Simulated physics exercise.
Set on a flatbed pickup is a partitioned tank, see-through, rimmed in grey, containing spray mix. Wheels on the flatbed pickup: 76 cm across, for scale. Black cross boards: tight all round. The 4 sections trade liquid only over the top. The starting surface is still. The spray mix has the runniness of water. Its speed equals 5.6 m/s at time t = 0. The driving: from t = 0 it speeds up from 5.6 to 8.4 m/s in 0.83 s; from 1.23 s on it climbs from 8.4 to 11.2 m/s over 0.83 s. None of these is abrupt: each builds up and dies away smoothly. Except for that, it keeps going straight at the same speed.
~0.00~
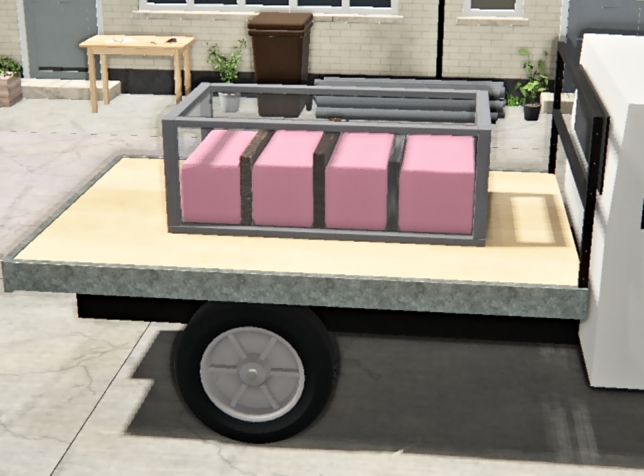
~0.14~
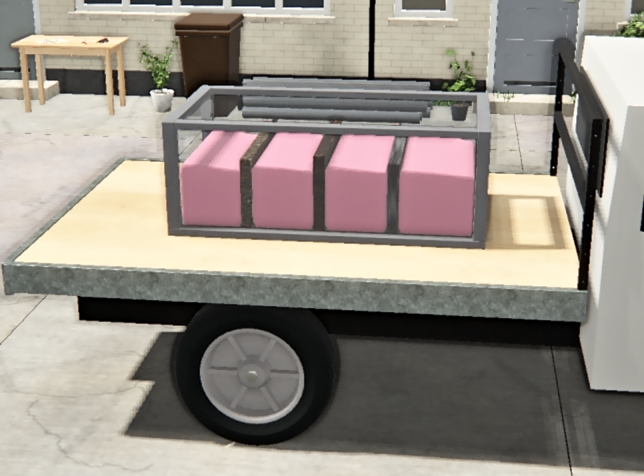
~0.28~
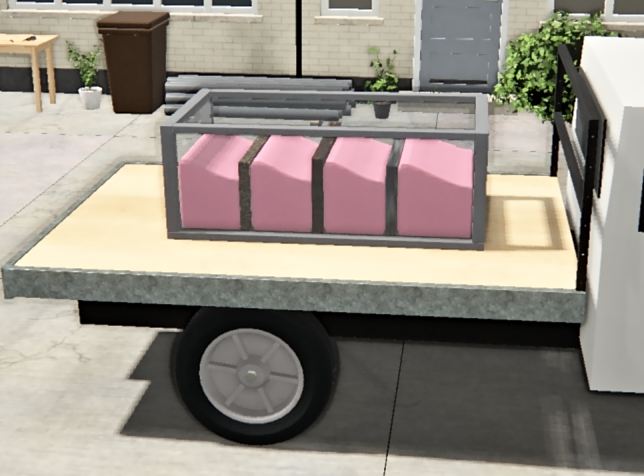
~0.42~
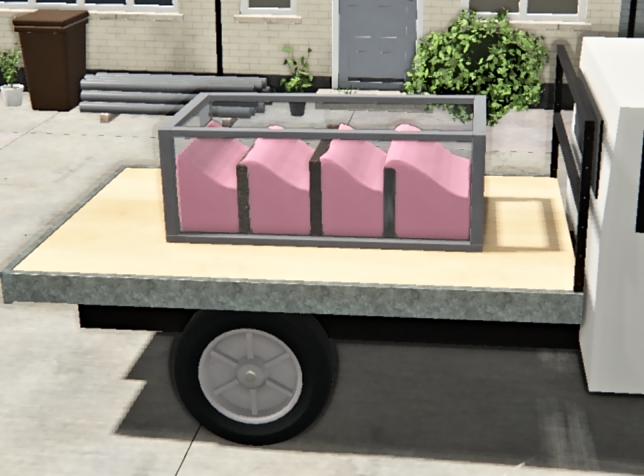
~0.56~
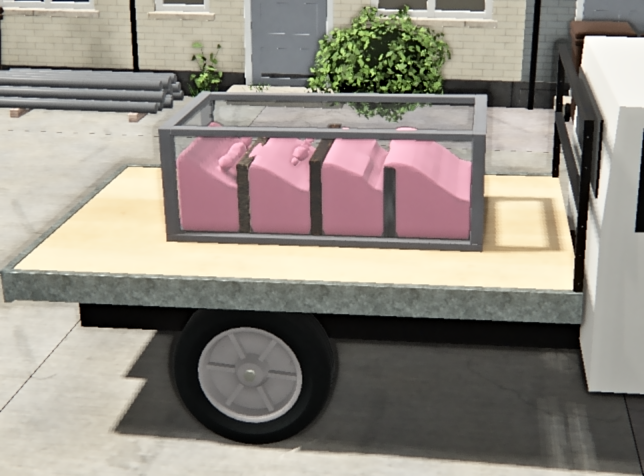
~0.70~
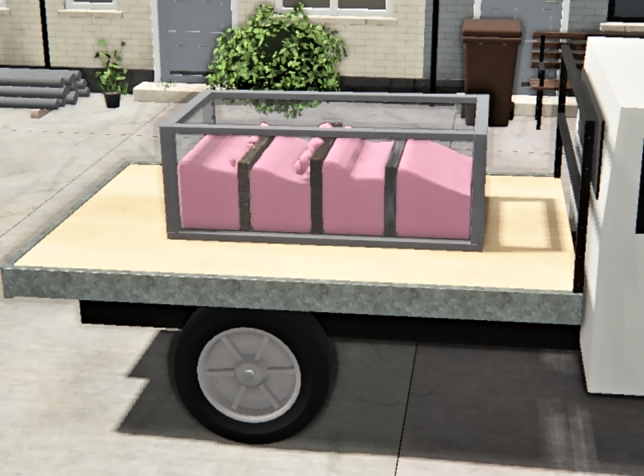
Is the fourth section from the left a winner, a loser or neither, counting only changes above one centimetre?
By the end it has dropped.
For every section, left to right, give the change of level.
In cm: 3 up, 0, 2 up, 4 down.
Then, 1.20 s in, left to right it is 33, 30, 33, 28 cm deep.
Then, 1.90 s in, left to right it is 34, 30, 33, 27 cm deep.
Then, 2.60 s in, left to right it is 34, 31, 33, 27 cm deep.
Then, 5.05 s in, left to right it is 34, 31, 33, 27 cm deep.
